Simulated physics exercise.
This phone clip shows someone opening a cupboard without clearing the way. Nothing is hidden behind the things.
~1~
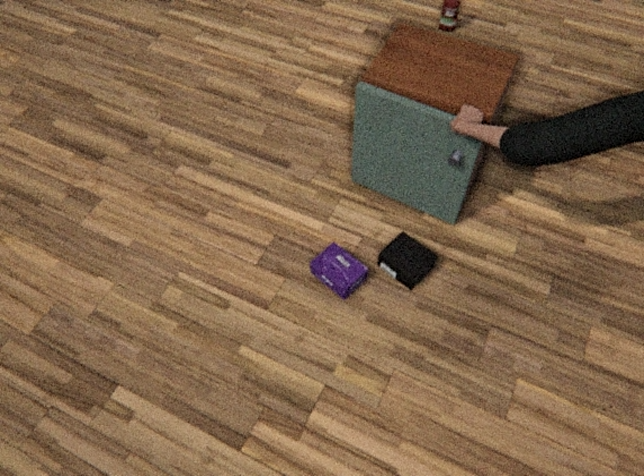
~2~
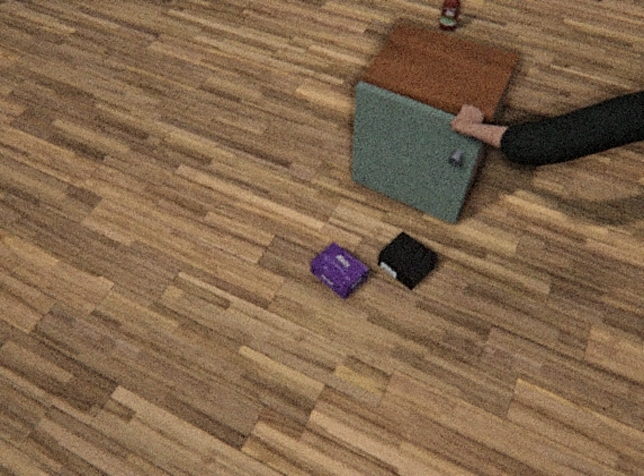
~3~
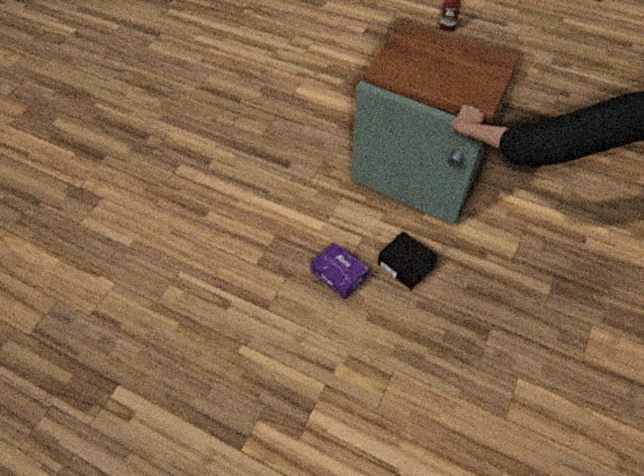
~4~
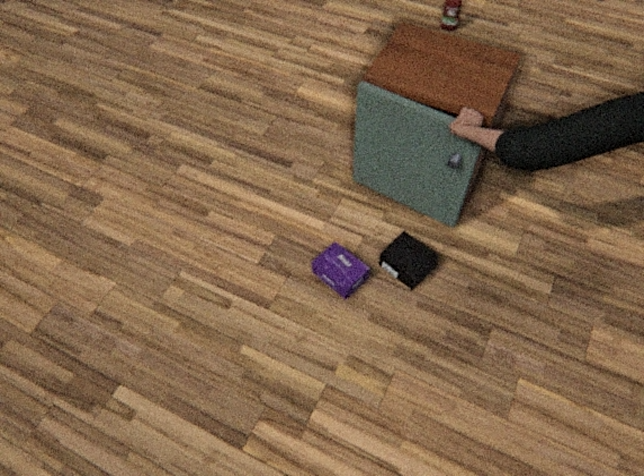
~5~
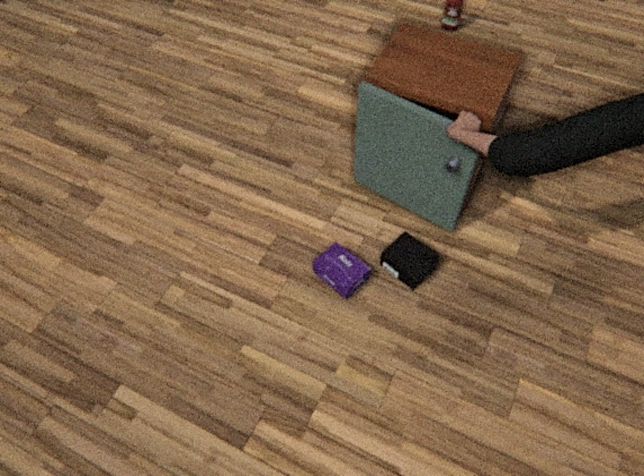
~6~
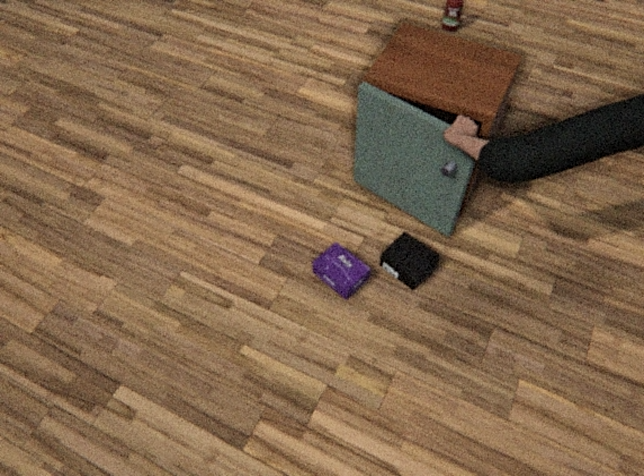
A hand slowly pulling a cupboard's teal door slightly open, with purple and black boxes lying still on the wooden floor.
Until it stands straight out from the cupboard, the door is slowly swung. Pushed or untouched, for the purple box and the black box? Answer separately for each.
As I see it, the purple box is disturbed. The black box is disturbed.
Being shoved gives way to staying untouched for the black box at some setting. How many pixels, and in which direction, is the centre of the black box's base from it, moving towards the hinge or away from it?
Shift: Approx. 28 px, direction down.
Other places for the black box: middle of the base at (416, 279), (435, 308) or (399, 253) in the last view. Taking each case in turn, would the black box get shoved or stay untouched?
Trial 1: Takes a hit. Trial 2: Is never reached. Trial 3: Takes a hit.
Then, 0.88 s after the last picture, door 47° open; purple box moved a little near (329, 274); black box moved about its own width near (376, 276).
Then, 1.40 s after the last picture, door 67° open; purple box moved about its own width near (290, 281); black box moved well along near (335, 286).
At rest, the purple box is pushed along, near (259, 290); the black box is pushed along, near (307, 289).
